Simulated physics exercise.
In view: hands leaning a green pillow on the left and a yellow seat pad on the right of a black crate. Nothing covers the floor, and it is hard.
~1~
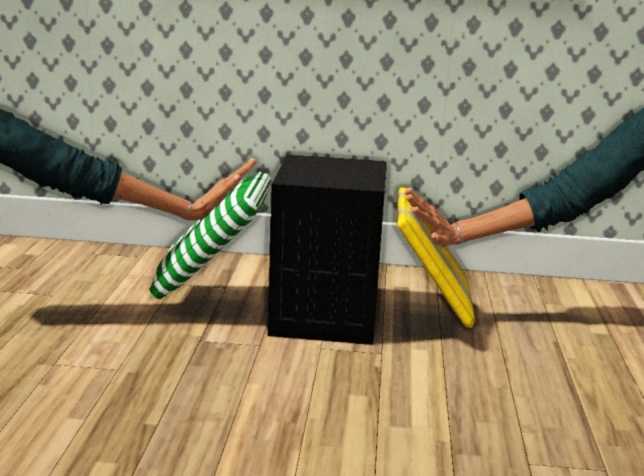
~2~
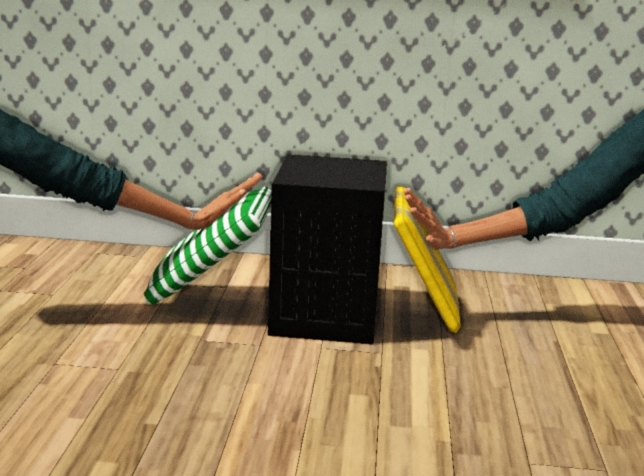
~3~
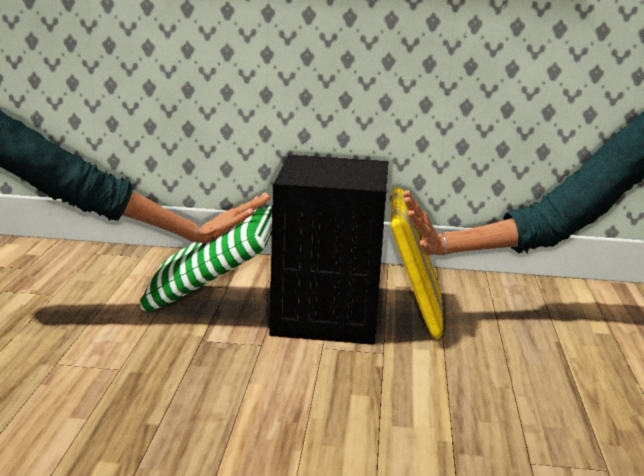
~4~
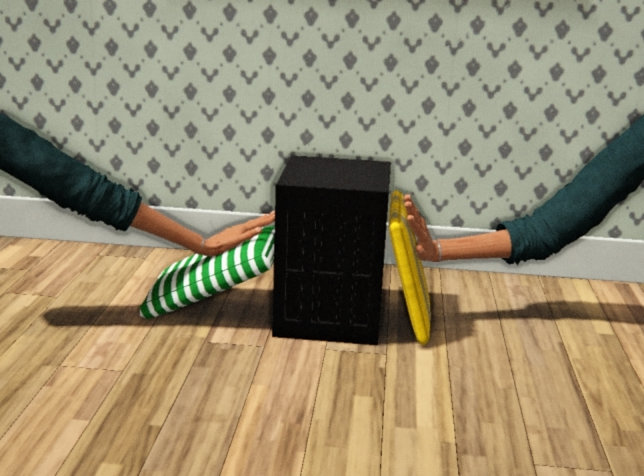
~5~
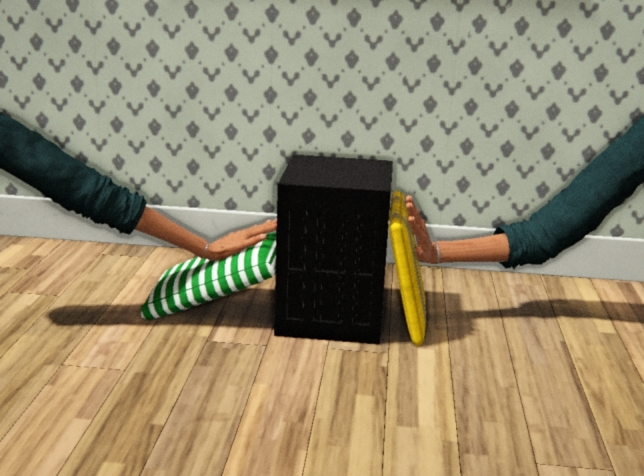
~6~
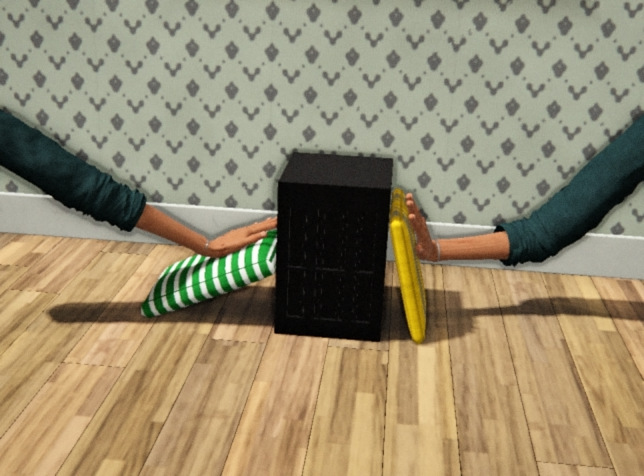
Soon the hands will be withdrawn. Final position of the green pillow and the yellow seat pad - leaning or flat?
Green pillow - flat. Yellow seat pad - leaning.
Then, 0.28 s after the last picture, pillow flat on the floor near (212, 290); seat pad leaning near (407, 264).
Then, 0.58 s after the last picture, pillow flat on the floor near (213, 291); seat pad leaning near (407, 264).
At rest, pillow flat on the floor near (212, 292); seat pad leaning near (407, 264). The green pillow slides down flat and the yellow seat pad keeps leaning.
